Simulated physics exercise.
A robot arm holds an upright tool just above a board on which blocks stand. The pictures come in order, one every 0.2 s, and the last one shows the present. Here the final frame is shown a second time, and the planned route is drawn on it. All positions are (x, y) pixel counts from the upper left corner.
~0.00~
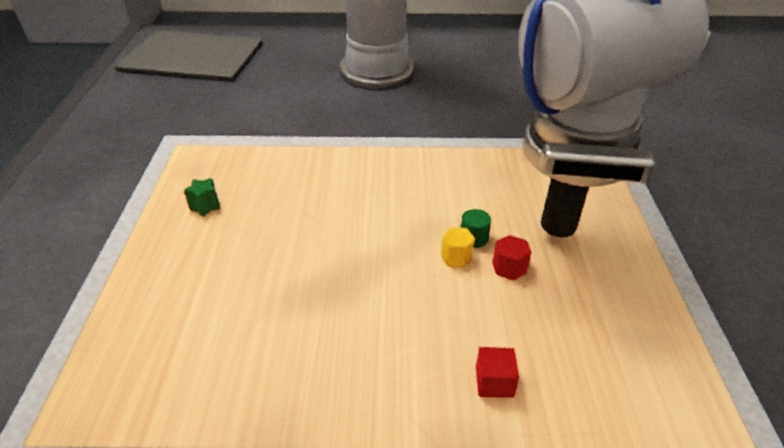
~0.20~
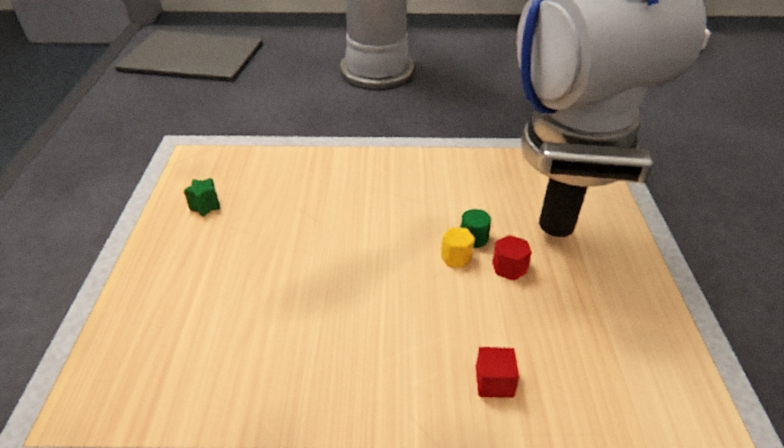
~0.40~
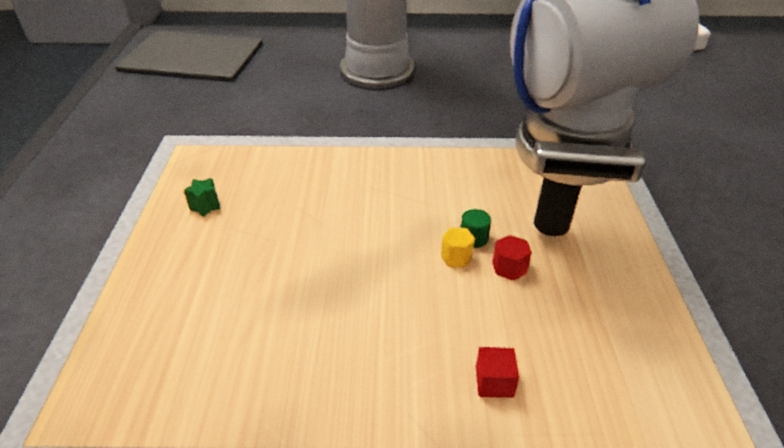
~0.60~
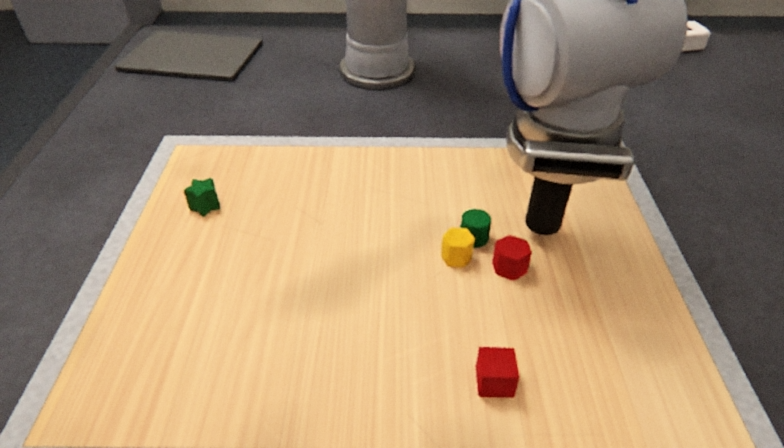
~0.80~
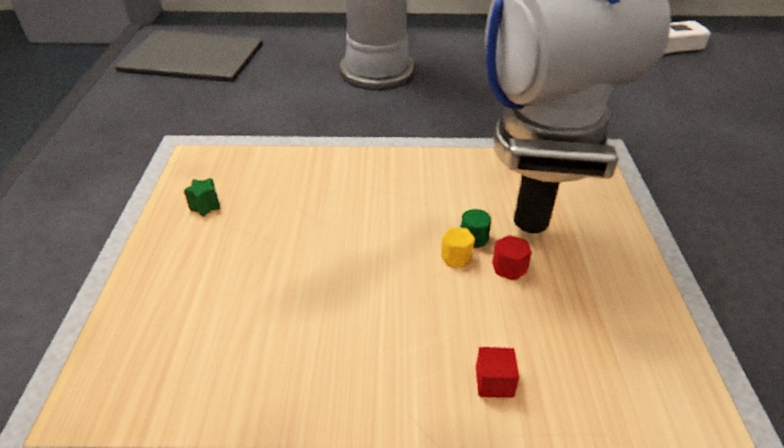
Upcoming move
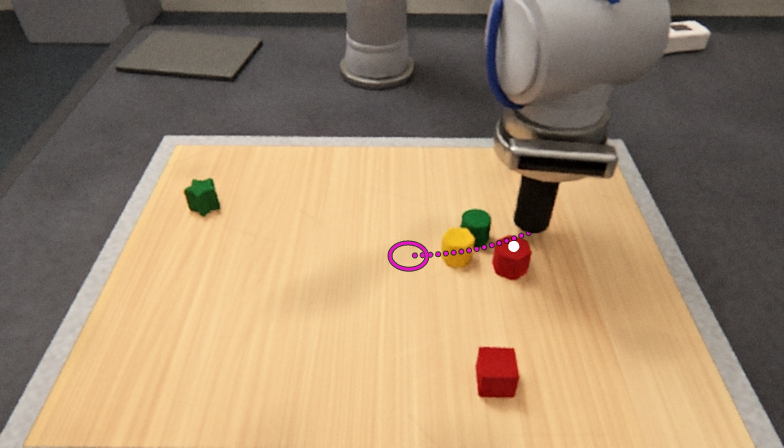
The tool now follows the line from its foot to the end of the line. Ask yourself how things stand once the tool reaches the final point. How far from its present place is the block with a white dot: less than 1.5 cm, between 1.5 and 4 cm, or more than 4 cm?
I'd go with under 1.5 cm for this block.
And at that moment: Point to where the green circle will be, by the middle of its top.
I think it will end close to (417, 212).
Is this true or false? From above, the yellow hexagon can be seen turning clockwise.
The statement is incorrect.
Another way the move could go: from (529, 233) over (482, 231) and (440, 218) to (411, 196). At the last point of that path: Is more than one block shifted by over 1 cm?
No
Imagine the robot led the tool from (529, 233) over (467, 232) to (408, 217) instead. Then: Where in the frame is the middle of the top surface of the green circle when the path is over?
I think it will end close to (396, 217).
The line goes from (529, 233) over (493, 245) and (452, 253) to (408, 256); the dot is on the red hexagon.
On the path given first. One third of the way, tool (493, 234); green circle (462, 217); red hexagon (511, 250), turned 20° anticlockwise.
Two thirds of the way, tool (452, 242); yellow hexagon (427, 246), turned 20° anticlockwise; green circle (432, 214); red hexagon (510, 250), turned 25° anticlockwise.
At the end, tool (409, 244); yellow hexagon (390, 256), turned 70° anticlockwise; green circle (417, 212); red hexagon (510, 250), turned 25° anticlockwise.
